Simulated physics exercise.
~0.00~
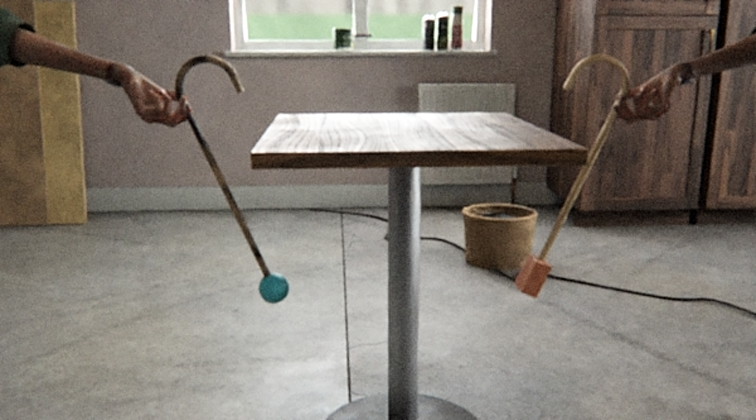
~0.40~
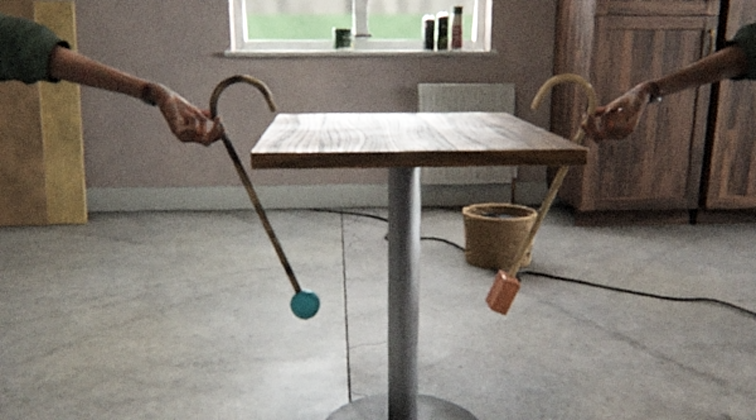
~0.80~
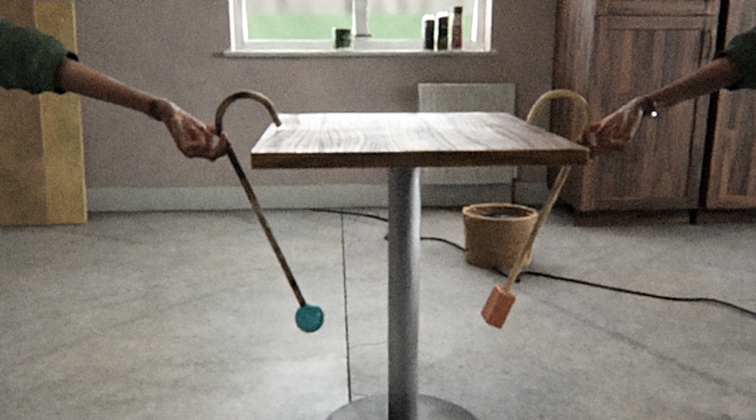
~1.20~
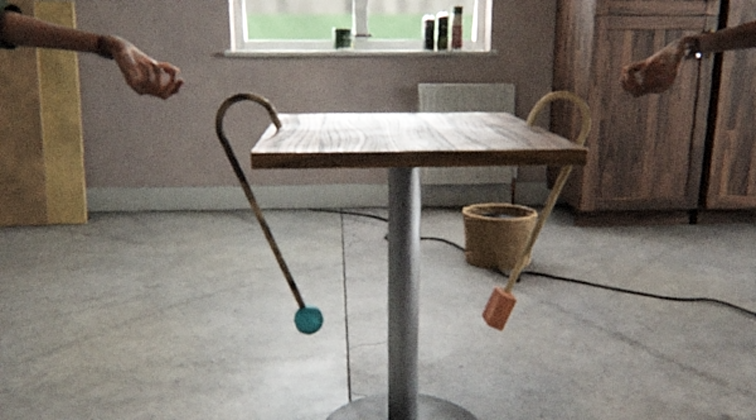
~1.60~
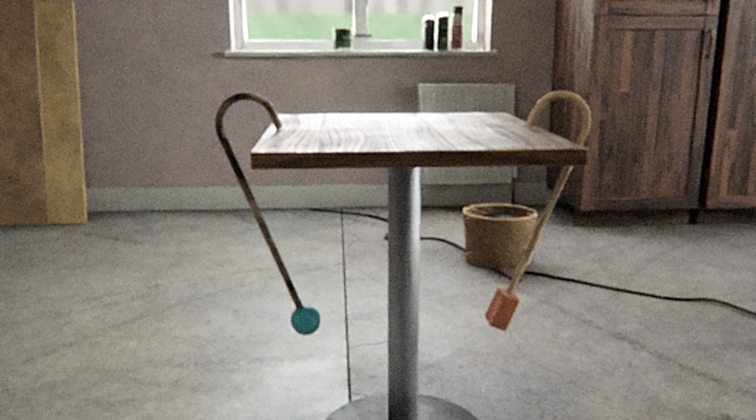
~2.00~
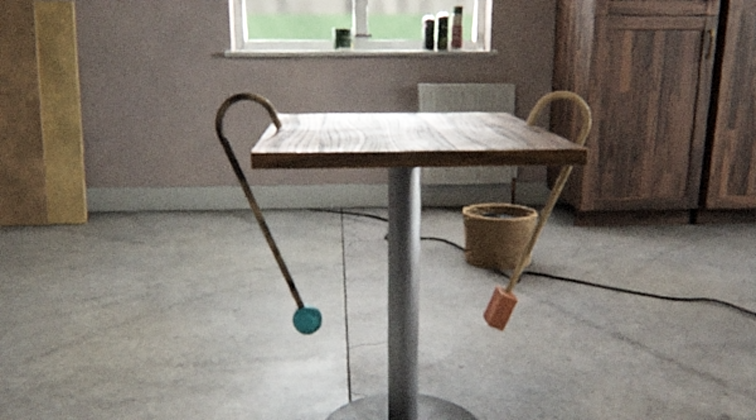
Two hands hook a turquoise-ended stick and an orange-ended stick over opposite table edges, leaving both hanging.
